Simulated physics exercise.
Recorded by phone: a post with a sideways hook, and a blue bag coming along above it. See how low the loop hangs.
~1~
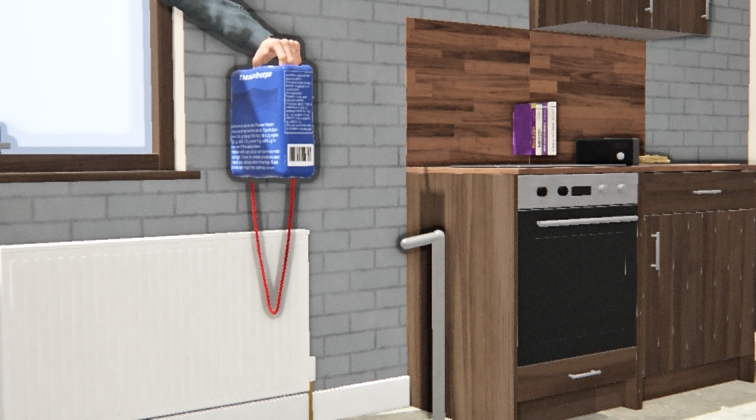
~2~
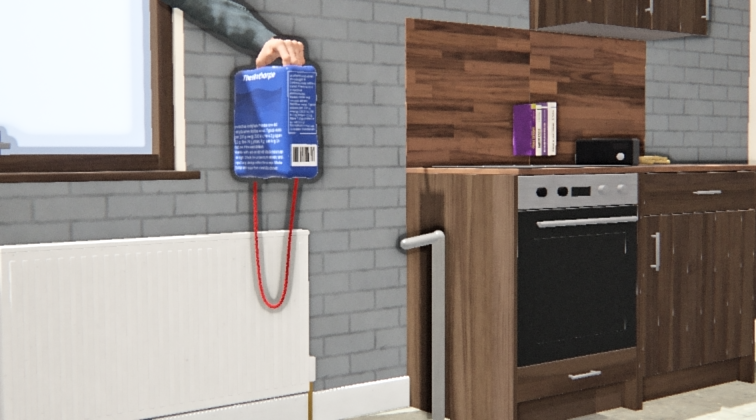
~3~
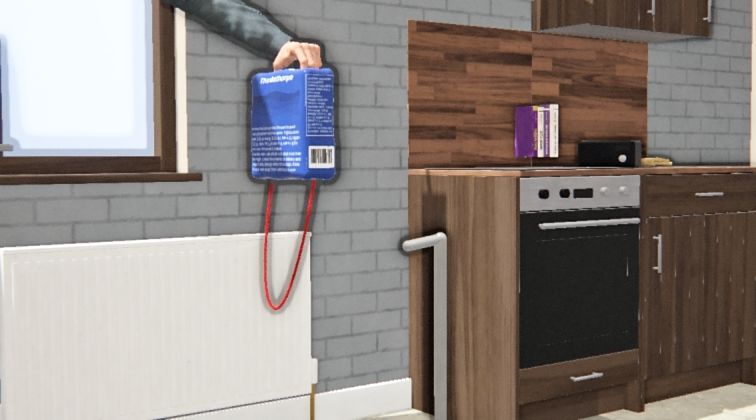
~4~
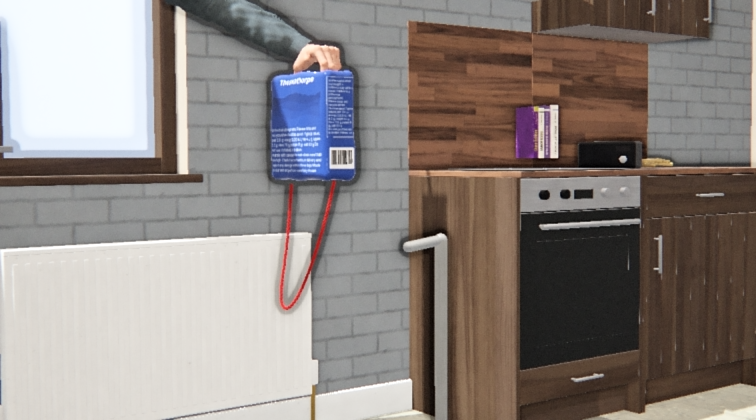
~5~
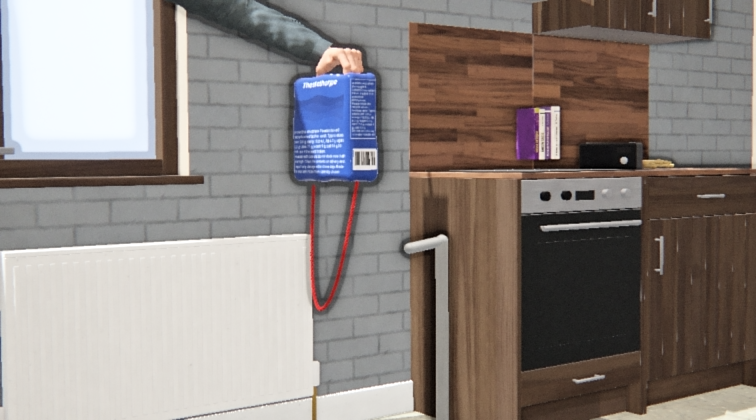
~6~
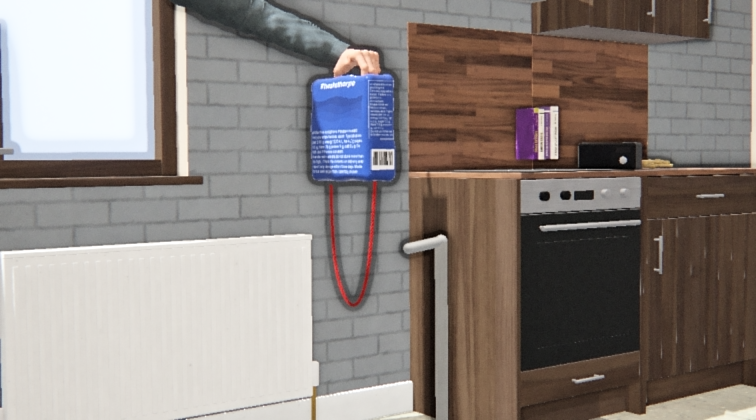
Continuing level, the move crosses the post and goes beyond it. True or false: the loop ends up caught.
True.
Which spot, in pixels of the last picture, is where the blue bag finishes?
Resting point: Roughly (509, 131).
Then, 0.26 s past the final frame, bag nearing the post near (385, 130).
Then, 0.74 s past the final frame, bag over the post near (442, 131).
Then, 1.18 s past the final frame, bag past the post near (490, 131).
When it is over, bag past the post near (509, 131); loop tight round the post, hand stopped. The blue bag gets caught.
